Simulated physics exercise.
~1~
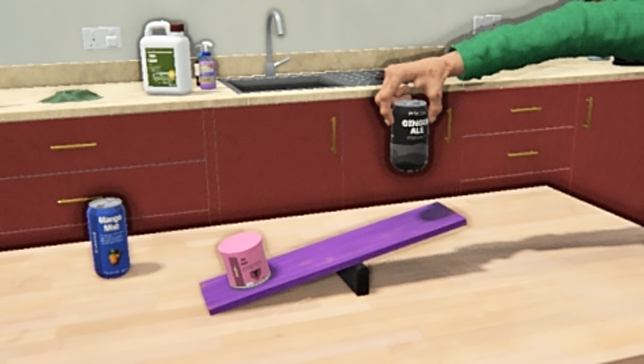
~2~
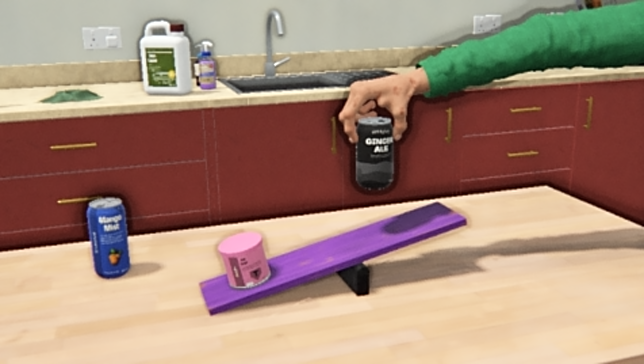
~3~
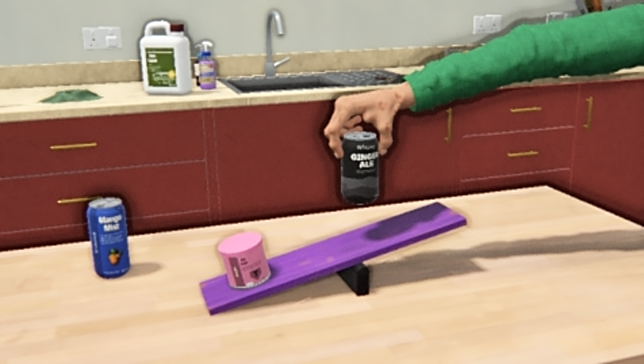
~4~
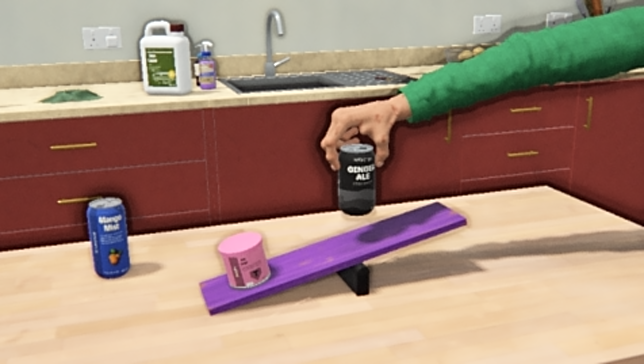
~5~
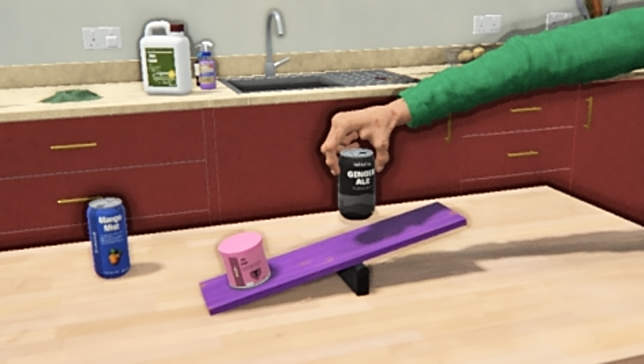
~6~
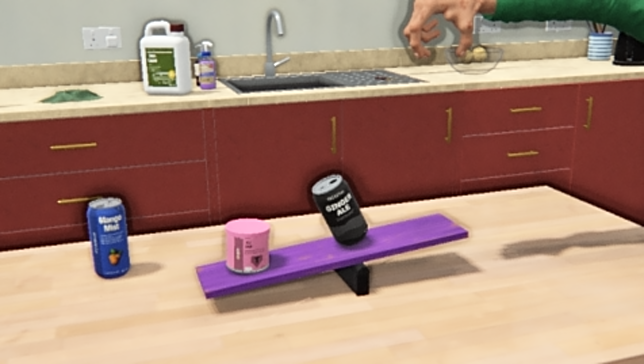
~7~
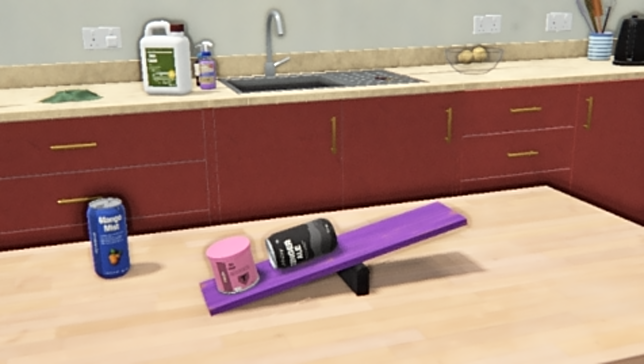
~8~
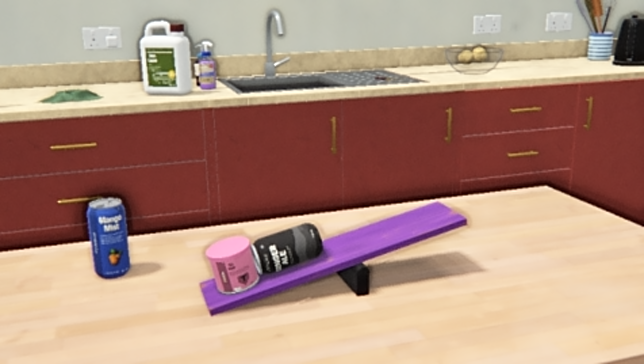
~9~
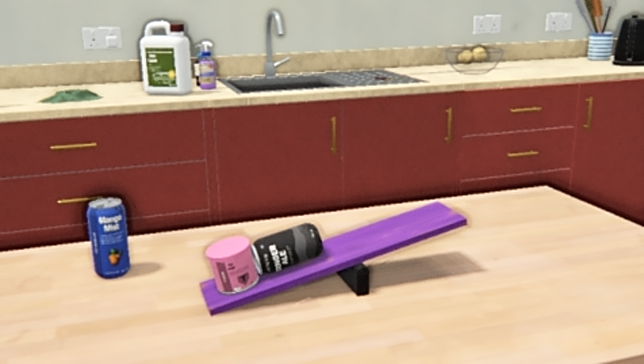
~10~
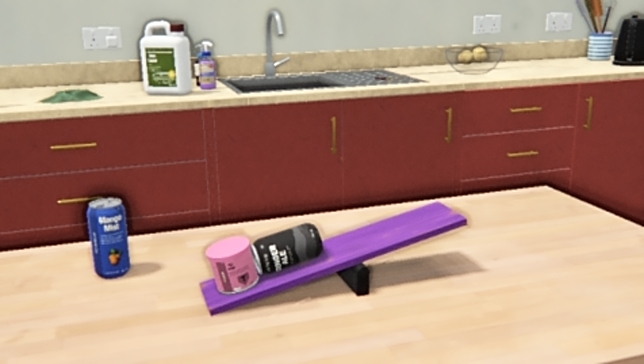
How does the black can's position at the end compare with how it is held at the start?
At the start the black can is held upright in the hand, but at the end it lies on its side on the plank.
